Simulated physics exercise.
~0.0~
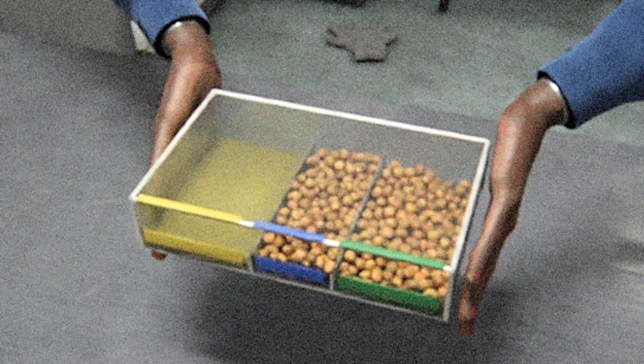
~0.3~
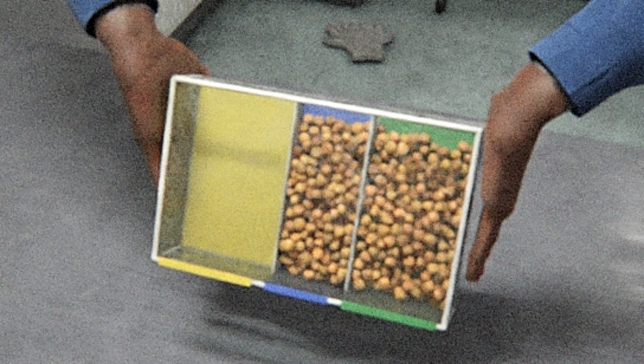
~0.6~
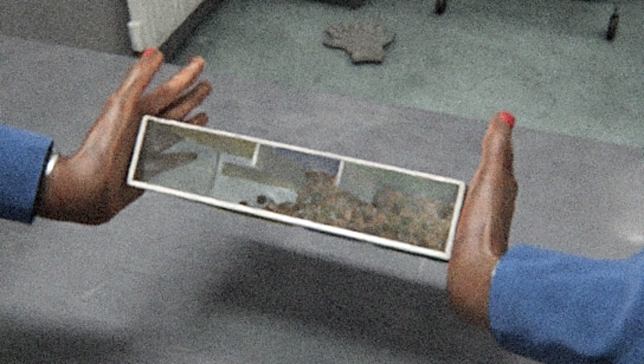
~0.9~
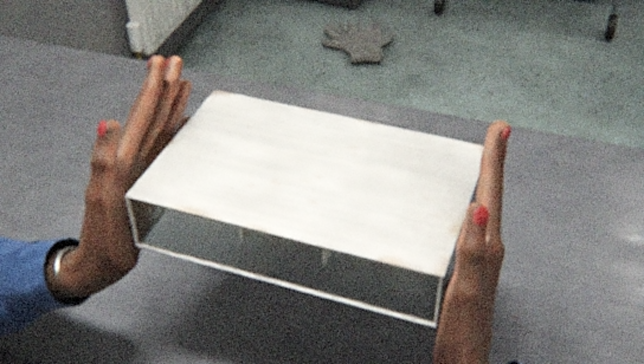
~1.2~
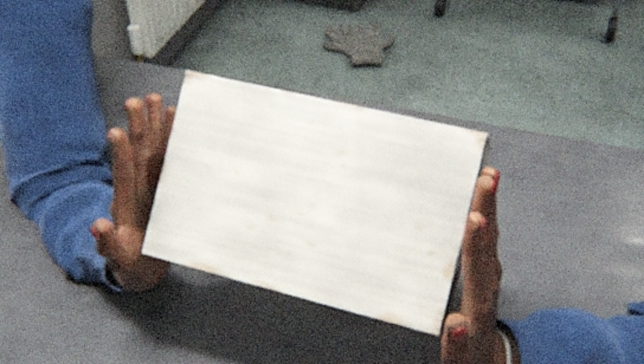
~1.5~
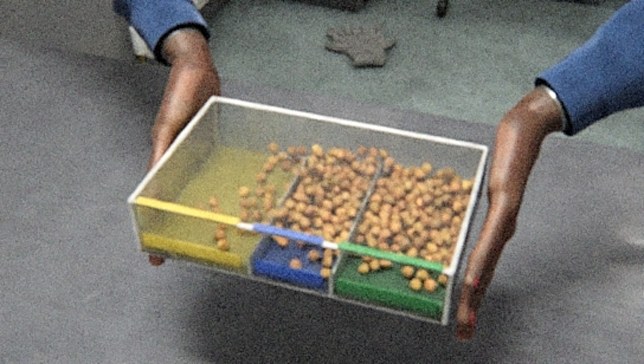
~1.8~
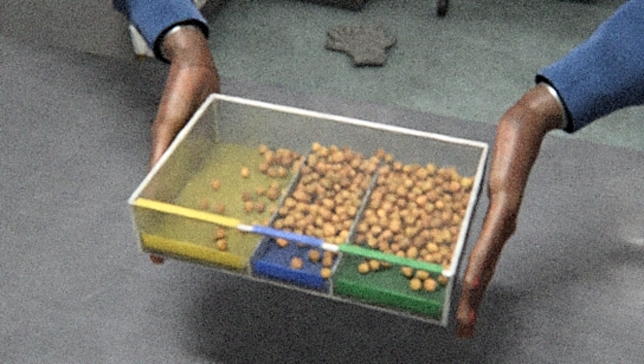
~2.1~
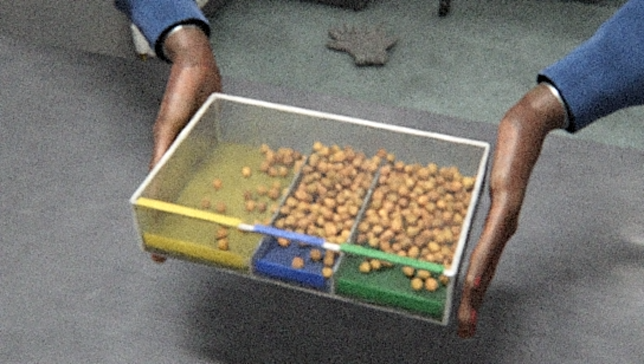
A clear, lidded box of small round brown pieces is held between two hands in blue sleeves above a grey table, seen from above at an angle, with green floor beyond. Its sections are yellow at left, blue in the middle and green at right, the pieces filling only the latter two. The hands tip the box up, then turn it over until its plain white underside shows. They carry the turn on until the box is upright again. The pieces settle mostly in blue and green, with a few now in yellow, and the box stays still.
